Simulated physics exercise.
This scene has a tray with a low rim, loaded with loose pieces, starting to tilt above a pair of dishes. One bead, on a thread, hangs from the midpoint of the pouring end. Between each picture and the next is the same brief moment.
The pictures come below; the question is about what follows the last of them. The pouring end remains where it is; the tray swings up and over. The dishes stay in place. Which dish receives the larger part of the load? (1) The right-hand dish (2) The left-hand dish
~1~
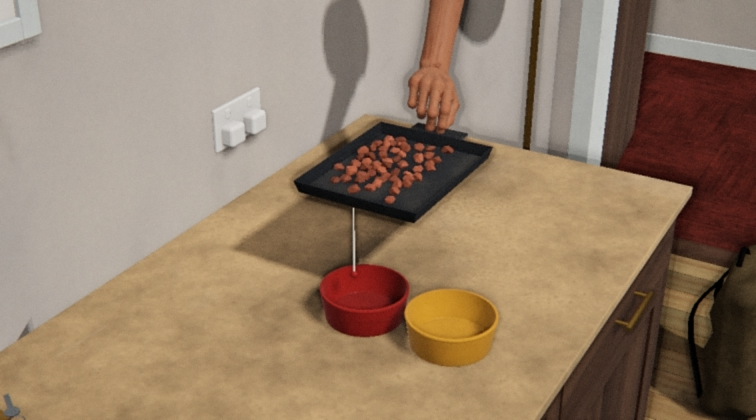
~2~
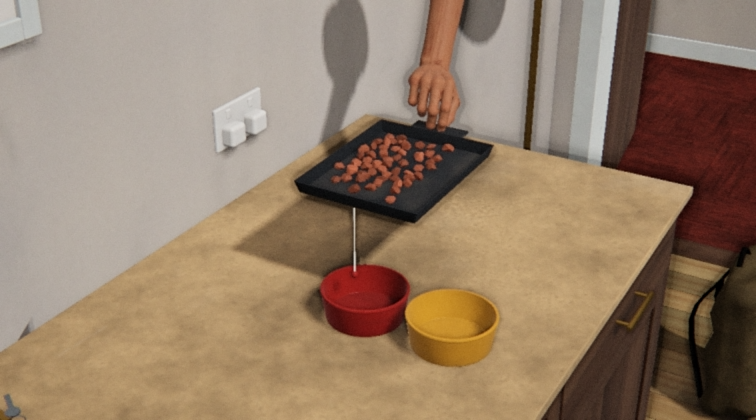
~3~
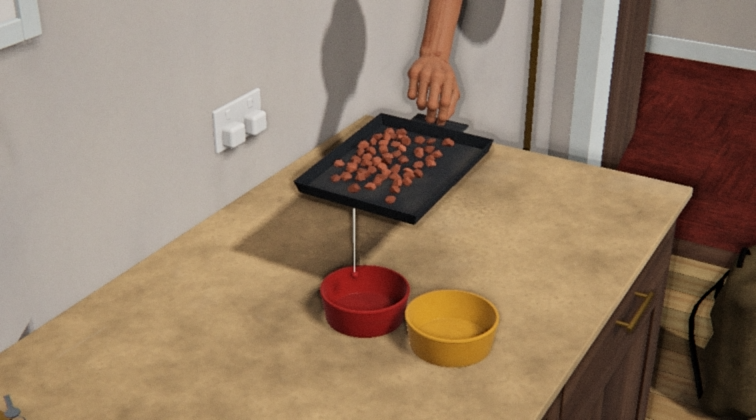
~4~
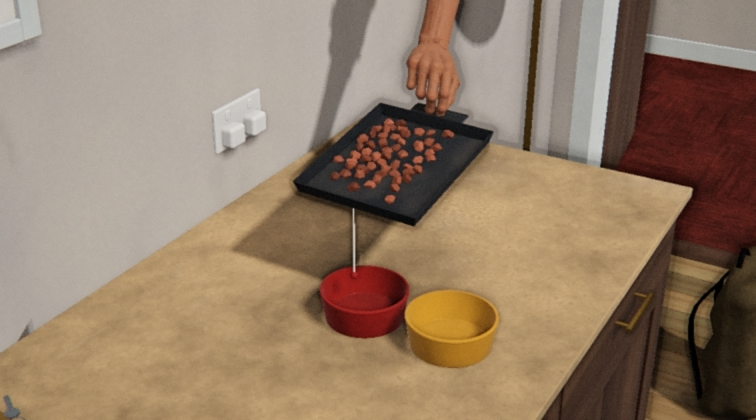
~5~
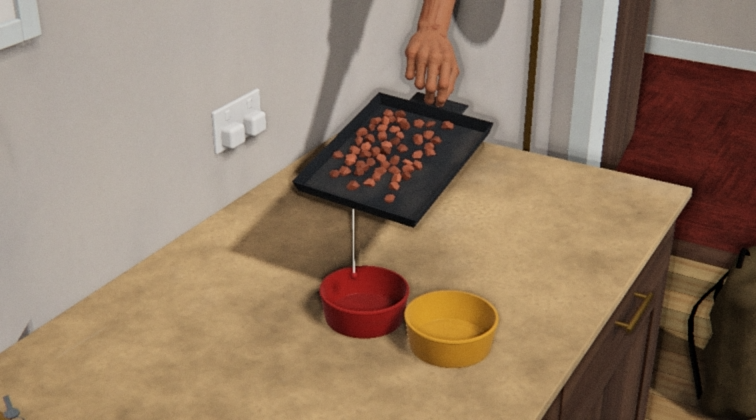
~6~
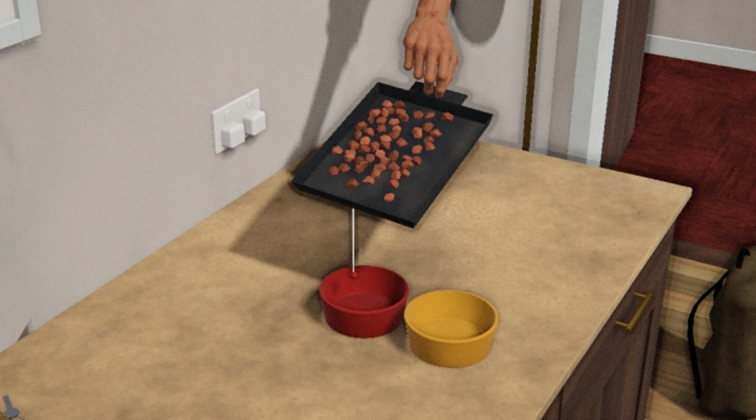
The left-hand dish (2).
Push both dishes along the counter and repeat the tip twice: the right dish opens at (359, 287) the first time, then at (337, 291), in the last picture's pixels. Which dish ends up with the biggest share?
The rightmost dish, then the rightmost dish.
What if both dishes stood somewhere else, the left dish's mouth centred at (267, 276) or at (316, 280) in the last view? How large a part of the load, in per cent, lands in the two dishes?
The first comes to 60 percent and the second to 80 percent.
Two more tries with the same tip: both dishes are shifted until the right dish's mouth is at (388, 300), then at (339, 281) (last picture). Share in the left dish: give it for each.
Respectively 0 % and 0 %.
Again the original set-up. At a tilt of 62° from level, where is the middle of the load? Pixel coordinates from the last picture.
I'd mark it close to (372, 205).
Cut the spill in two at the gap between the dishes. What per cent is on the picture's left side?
Estimate: Roughly 90 %.
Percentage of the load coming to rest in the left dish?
I'd put it at some 30 per cent.
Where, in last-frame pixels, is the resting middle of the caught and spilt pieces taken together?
The centre comes to rest near (369, 334).
Soon, tray tipped steeply; nearly all on the tray; a small part in the air.
A while on, tray tipped past a quarter turn; about half on the tray; a small part in the right dish; a small part in the left dish; about a quarter outside both; a small part in the air.
Towards the end, tray tipped past a quarter turn; a small part in the right dish; about a third in the left dish; about half outside both.
Finally, tray tipped past a quarter turn; a small part in the right dish; about a third in the left dish; about half outside both.
